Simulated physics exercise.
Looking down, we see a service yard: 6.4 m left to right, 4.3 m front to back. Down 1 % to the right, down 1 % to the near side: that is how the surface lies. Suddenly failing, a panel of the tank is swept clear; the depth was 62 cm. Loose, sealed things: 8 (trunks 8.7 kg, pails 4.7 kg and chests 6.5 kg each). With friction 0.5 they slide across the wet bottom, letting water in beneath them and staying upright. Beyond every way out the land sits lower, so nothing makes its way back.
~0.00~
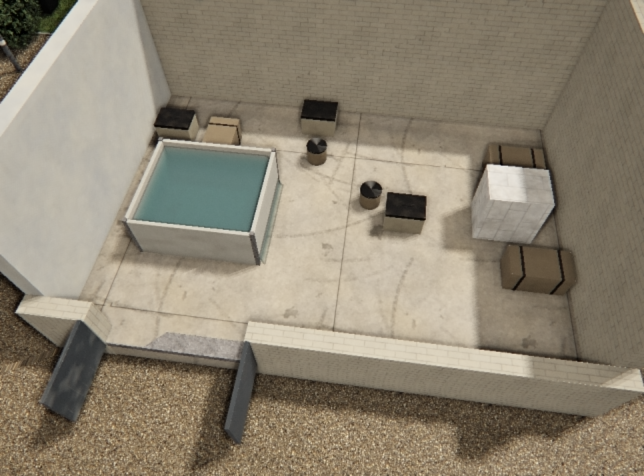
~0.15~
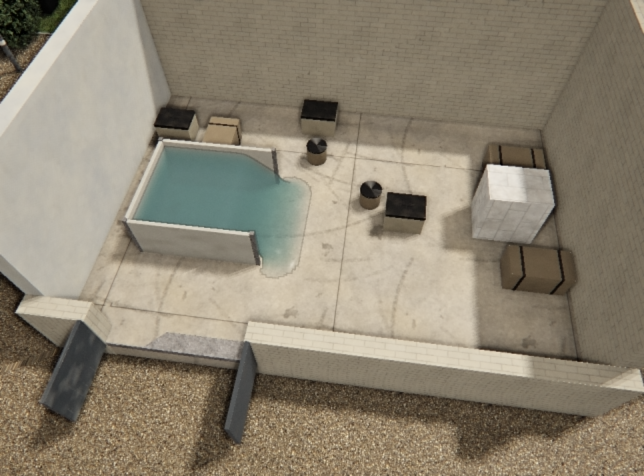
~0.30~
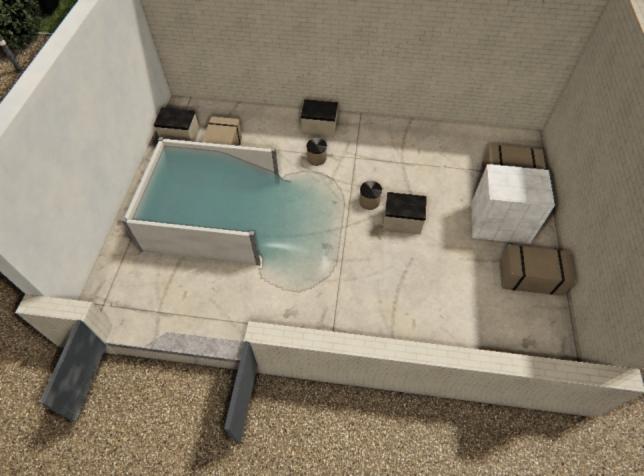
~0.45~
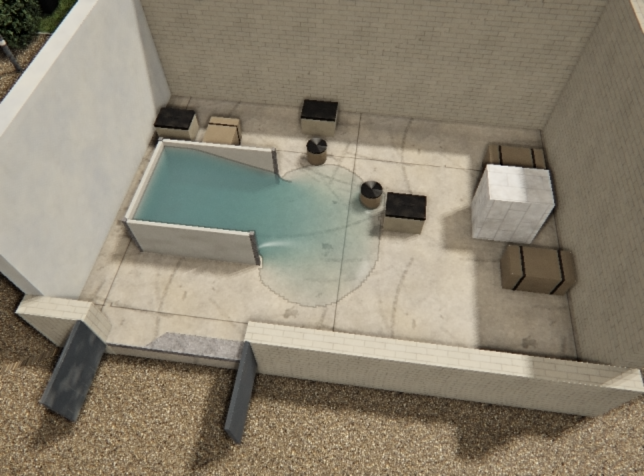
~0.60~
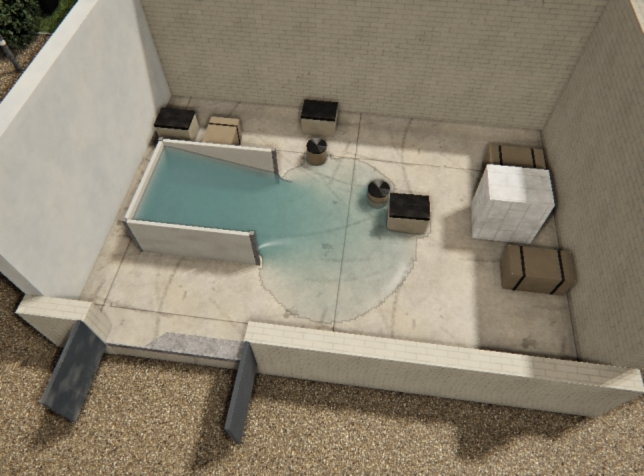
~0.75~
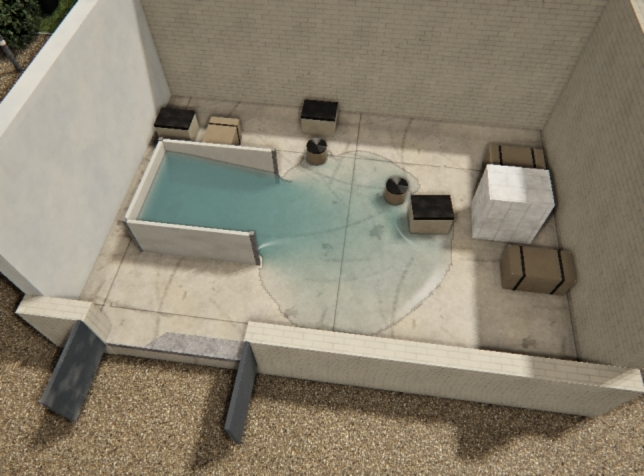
A large tank of water in a walled yard lost its right-hand panel, and water poured out and fanned across the pale floor, then pushed a pail and a dark-topped chest to the right.
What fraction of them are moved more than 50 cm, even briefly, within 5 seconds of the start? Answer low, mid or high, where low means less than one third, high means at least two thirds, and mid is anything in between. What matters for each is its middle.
Mid.
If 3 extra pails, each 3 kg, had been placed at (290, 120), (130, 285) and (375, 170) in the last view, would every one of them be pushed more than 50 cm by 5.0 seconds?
In that order: Short of it, under, more.
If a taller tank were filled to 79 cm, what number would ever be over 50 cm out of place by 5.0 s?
With that change, 3 of them.
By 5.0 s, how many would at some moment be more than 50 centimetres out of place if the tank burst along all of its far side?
That gives 7 of them.
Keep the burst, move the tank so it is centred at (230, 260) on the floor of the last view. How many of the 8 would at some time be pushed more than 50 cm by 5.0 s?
That gives 4 of them.
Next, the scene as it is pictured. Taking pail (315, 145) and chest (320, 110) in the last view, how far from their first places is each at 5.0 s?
Respectively, 0 centimetres and 0 centimetres.
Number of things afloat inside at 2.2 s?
I get 4.
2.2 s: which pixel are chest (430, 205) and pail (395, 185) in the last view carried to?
(461, 196) and (493, 134), roughly.
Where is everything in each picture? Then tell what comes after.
A pail at (371, 189), on the bottom; a chest at (406, 205), on the bottom; 2.3 m2 under water; 0 of 8 have shifted, in the first frame.
A pail at (371, 189), on the bottom; a chest at (406, 205) rests on the ground; water covers 3.2 m2; 0 of 8 have shifted, in the second frame.
A pail at (371, 189) rests on the ground; a chest at (406, 205) rests on the ground; 4.2 m2 under water; 0 of 8 have shifted, in the third frame.
A pail at (372, 189), on the bottom; a chest at (406, 205) rests on the ground; 5.5 m2 under water; 0 of 8 have shifted, in the fourth frame.
A pail at (379, 188) rests on the ground, 11 cm from its start; a chest at (410, 205) rests on the ground, 5 cm from its start; water covers 6.7 m2; 1 of 8 have shifted, in the fifth frame.
A pail at (397, 185), on the bottom, 38 cm from its start; a chest at (432, 206), on the bottom, 36 cm from its start; 8.3 m2 under water; 2 of 8 have shifted, in the sixth frame.
After 1.1 s 2 of 8 are over 50 cm from their spots; 0 afloat.
After 2.2 s 2 of 8 are over 50 cm from their spots; 4 afloat.
After 3.5 s 2 of 8 are over 50 cm from their spots; 4 afloat.
After 5.0 s 3 of 8 are over 50 cm from their spots, and 3 have been at some point; 4 afloat.
